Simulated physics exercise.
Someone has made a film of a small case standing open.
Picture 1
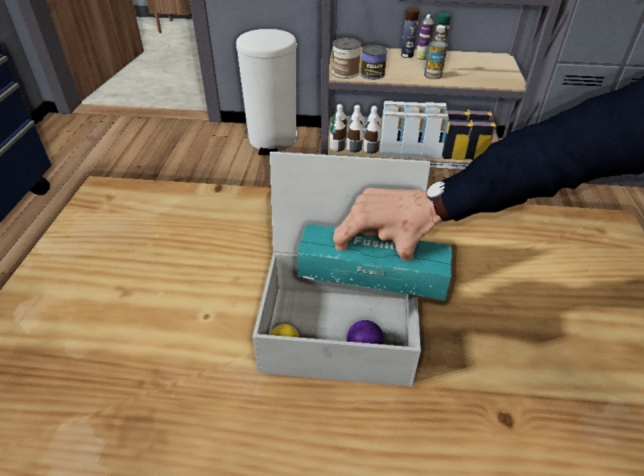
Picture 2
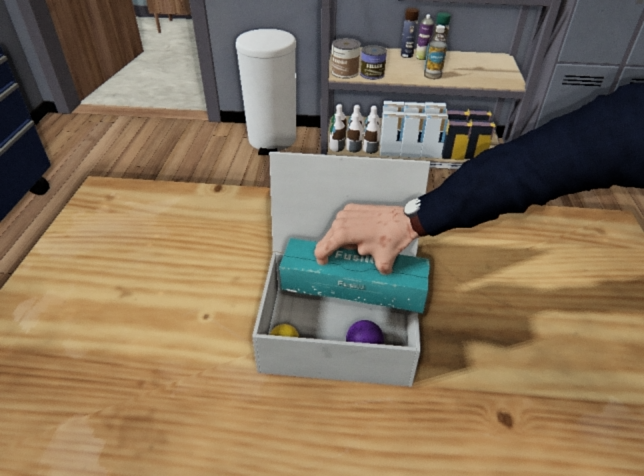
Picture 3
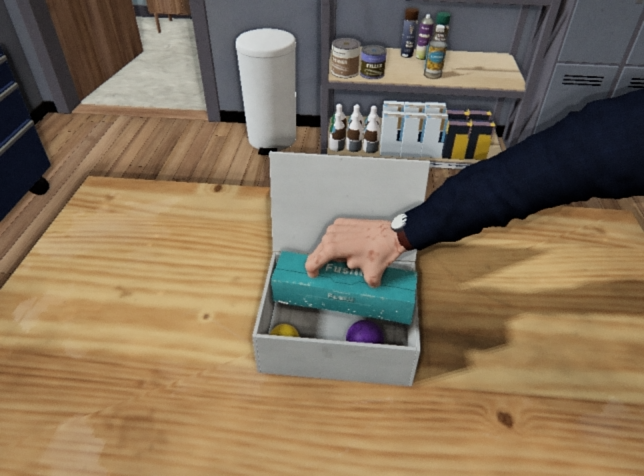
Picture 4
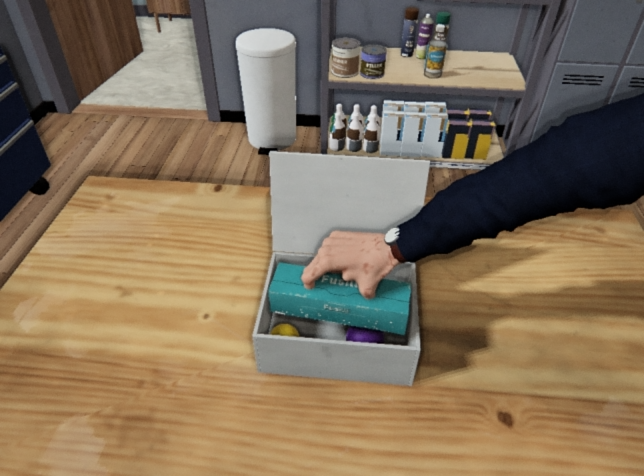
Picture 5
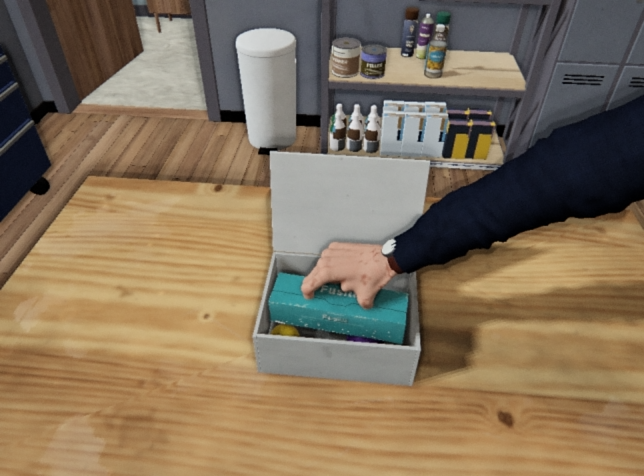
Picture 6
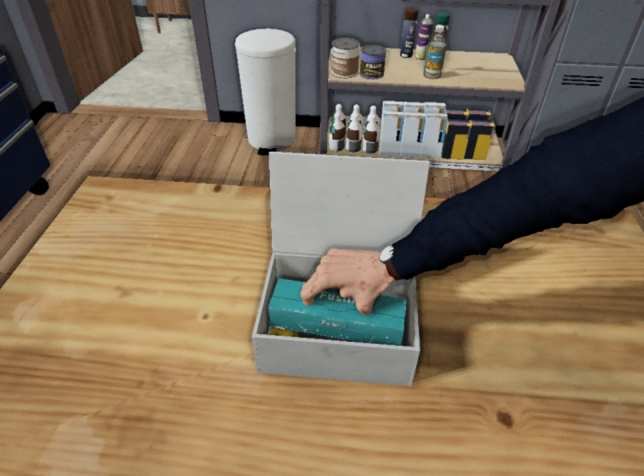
A hand lowers a turquoise carton into a small open case holding two balls.
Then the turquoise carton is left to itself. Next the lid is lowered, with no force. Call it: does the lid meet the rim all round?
Yes, the lid sits flat.
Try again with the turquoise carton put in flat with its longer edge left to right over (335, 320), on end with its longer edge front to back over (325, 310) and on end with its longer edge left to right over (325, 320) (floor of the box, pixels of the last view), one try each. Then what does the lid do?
Lid, try 1: Fully down; try 2: Propped open; try 3: Propped open.
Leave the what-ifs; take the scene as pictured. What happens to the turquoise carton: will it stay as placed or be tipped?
Observation: It tilts over.
Then, 0.50 s after the last picture, turquoise carton on its side near (339, 295).
Then, 1.50 s after the last picture, lid 66° above the rim; turquoise carton on its side near (339, 292); yellow lemon rolled about its own width; purple ball rolled a little.
Then, 1.90 s after the last picture, lid 21° above the rim; turquoise carton on its side near (339, 292); yellow lemon rolled about its own width; purple ball rolled a little.
At rest, lid shut; tipped over in the box, turquoise carton; moved from the start, yellow lemon; purple ball in place. Seen from the same camera at the end, turquoise carton near (339, 292).
